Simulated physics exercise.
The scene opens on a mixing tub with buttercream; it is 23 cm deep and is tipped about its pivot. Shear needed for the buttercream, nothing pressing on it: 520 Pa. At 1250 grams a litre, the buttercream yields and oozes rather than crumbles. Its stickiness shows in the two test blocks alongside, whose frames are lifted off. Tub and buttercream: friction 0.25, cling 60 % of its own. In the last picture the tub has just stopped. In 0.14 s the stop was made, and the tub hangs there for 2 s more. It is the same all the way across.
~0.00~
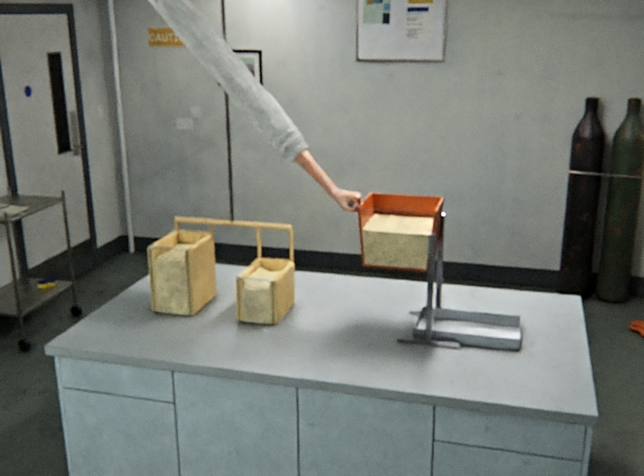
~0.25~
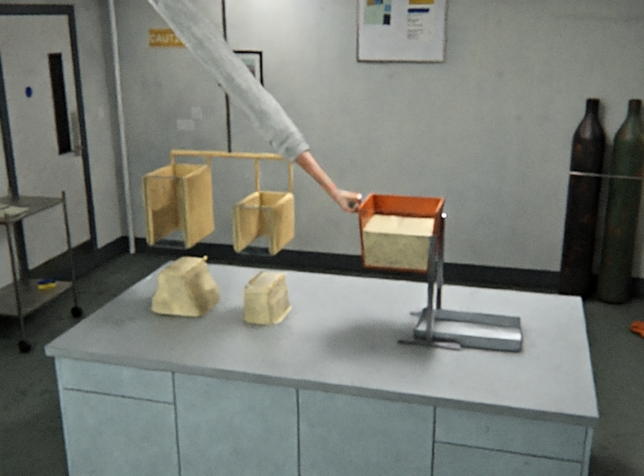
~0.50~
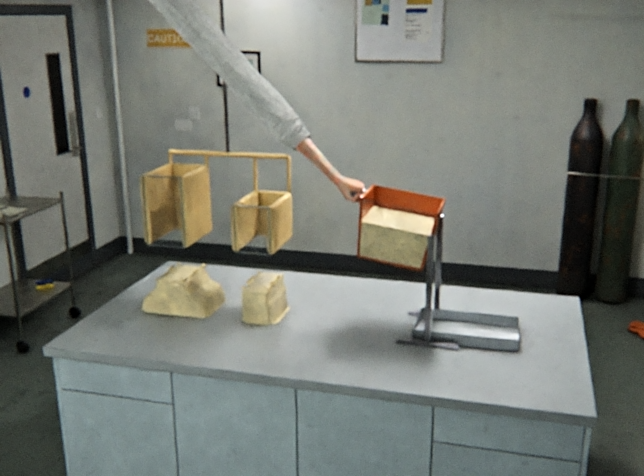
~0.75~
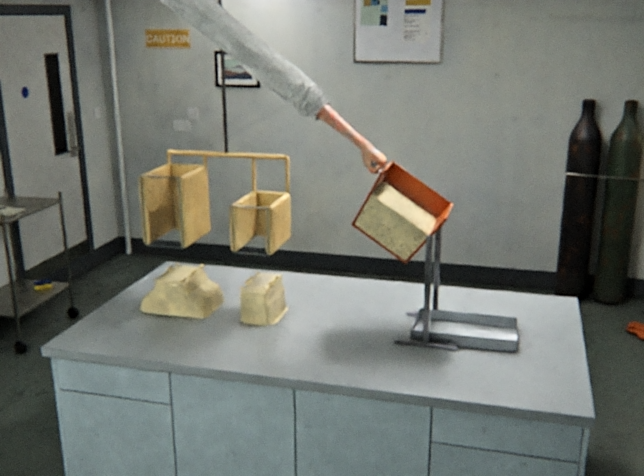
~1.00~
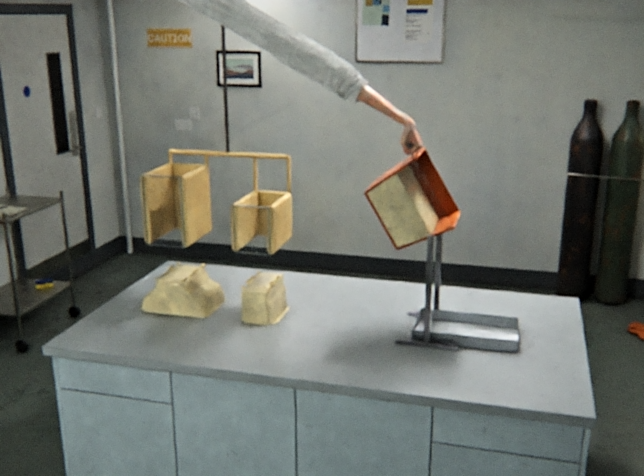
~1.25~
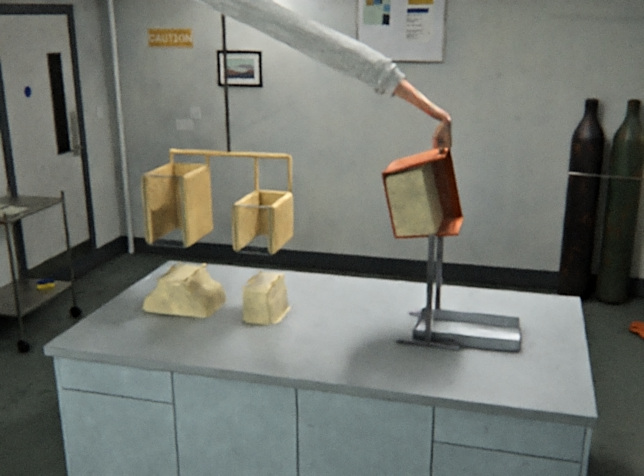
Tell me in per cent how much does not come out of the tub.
Something like 100 per cent stays in.
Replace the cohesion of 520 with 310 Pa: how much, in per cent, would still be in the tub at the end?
About 65 per cent.
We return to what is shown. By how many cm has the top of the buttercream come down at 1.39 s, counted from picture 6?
About 2 cm.
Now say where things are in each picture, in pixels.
In the first frame, handle-side rim at (360, 208), tilt 0 degrees; top of the buttercream at (365, 229); blocks stand 25 cm, 16 cm (left to right).
In the second frame, handle-side rim at (360, 208), tilt 0 degrees; top of the buttercream at (365, 230); blocks stand 19 cm, 16 cm (left to right).
In the third frame, handle-side rim at (363, 199), tilt 8 degrees; top of the buttercream at (366, 222); blocks stand 16 cm, 15 cm (left to right).
In the fourth frame, handle-side rim at (383, 174), tilt 33 degrees; top of the buttercream at (374, 196); blocks stand 16 cm, 15 cm (left to right).
In the fifth frame, handle-side rim at (416, 160), tilt 59 degrees; top of the buttercream at (395, 175); blocks stand 16 cm, 15 cm (left to right).
In the sixth frame, handle-side rim at (443, 159), tilt 77 degrees; top of the buttercream at (422, 170); blocks stand 16 cm, 15 cm (left to right).
After 1.39 s, the tub is at 77 degrees and holds 100 %.
After 1.56 s, the tub is at 77 degrees and holds 100 %.
After 1.73 s, the tub is at 77 degrees and holds 100 %.
After 1.90 s, the tub is at 77 degrees and holds 100 %.
After 3.25 s, at the end, the tub is at 77 degrees and holds 100 %.
